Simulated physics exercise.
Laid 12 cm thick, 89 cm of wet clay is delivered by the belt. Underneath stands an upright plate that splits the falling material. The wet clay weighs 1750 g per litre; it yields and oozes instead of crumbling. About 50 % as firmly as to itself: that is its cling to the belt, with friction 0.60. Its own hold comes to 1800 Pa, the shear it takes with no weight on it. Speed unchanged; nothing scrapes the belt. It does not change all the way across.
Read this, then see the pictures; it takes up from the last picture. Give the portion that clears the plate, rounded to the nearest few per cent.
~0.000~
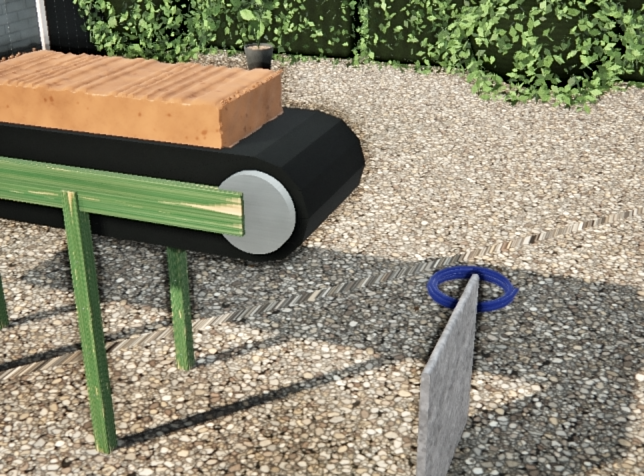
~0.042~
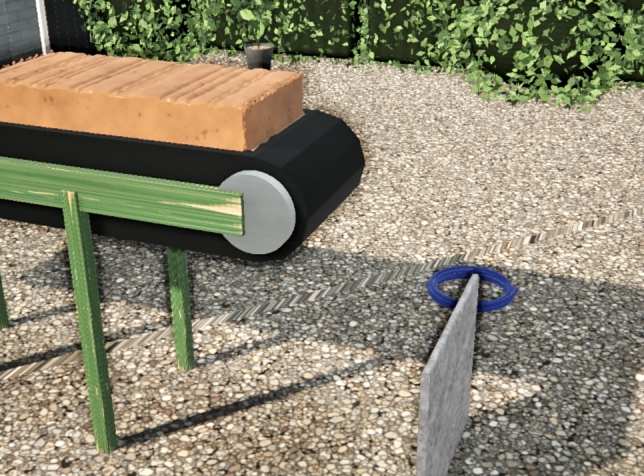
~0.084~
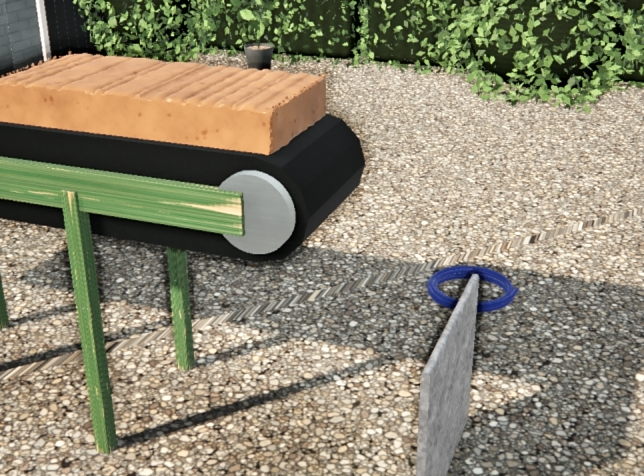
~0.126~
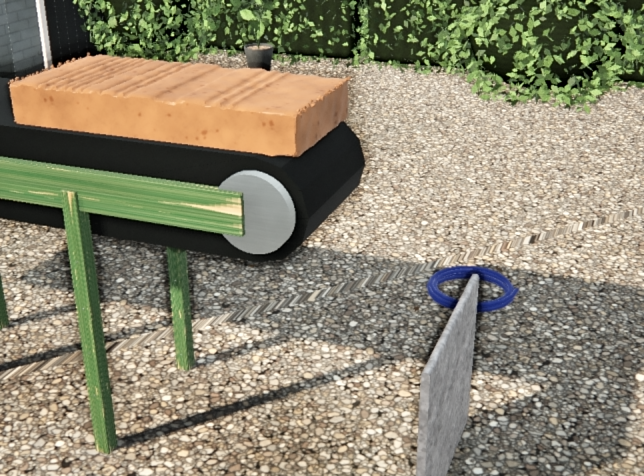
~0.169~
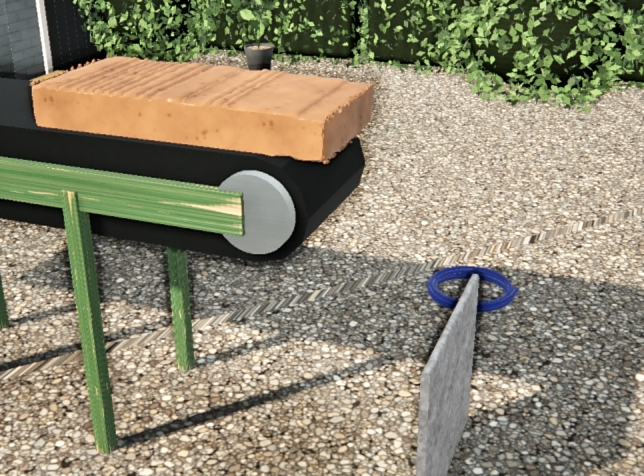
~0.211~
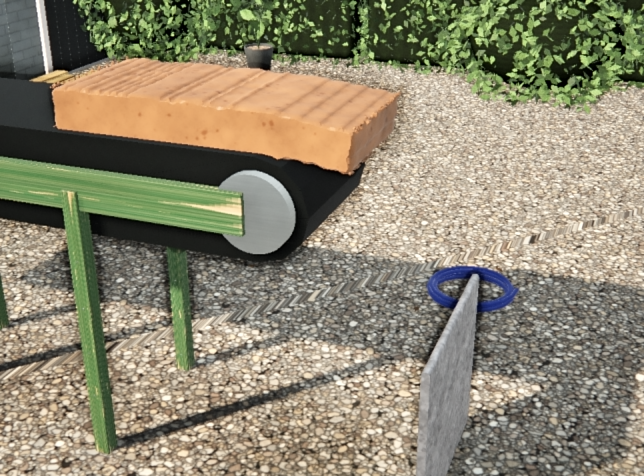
The portion that clears the plate is close to 91 %.
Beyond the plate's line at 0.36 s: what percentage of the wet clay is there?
Roughly 0 per cent.
After 0.36 s, 0 % is beyond the plate's line.
After 0.54 s, 39 % is beyond the plate's line.
After 0.73 s, 59 % is beyond the plate's line.
After 0.91 s, 91 % is beyond the plate's line.
After 2.03 s, 91 % is beyond the plate's line.
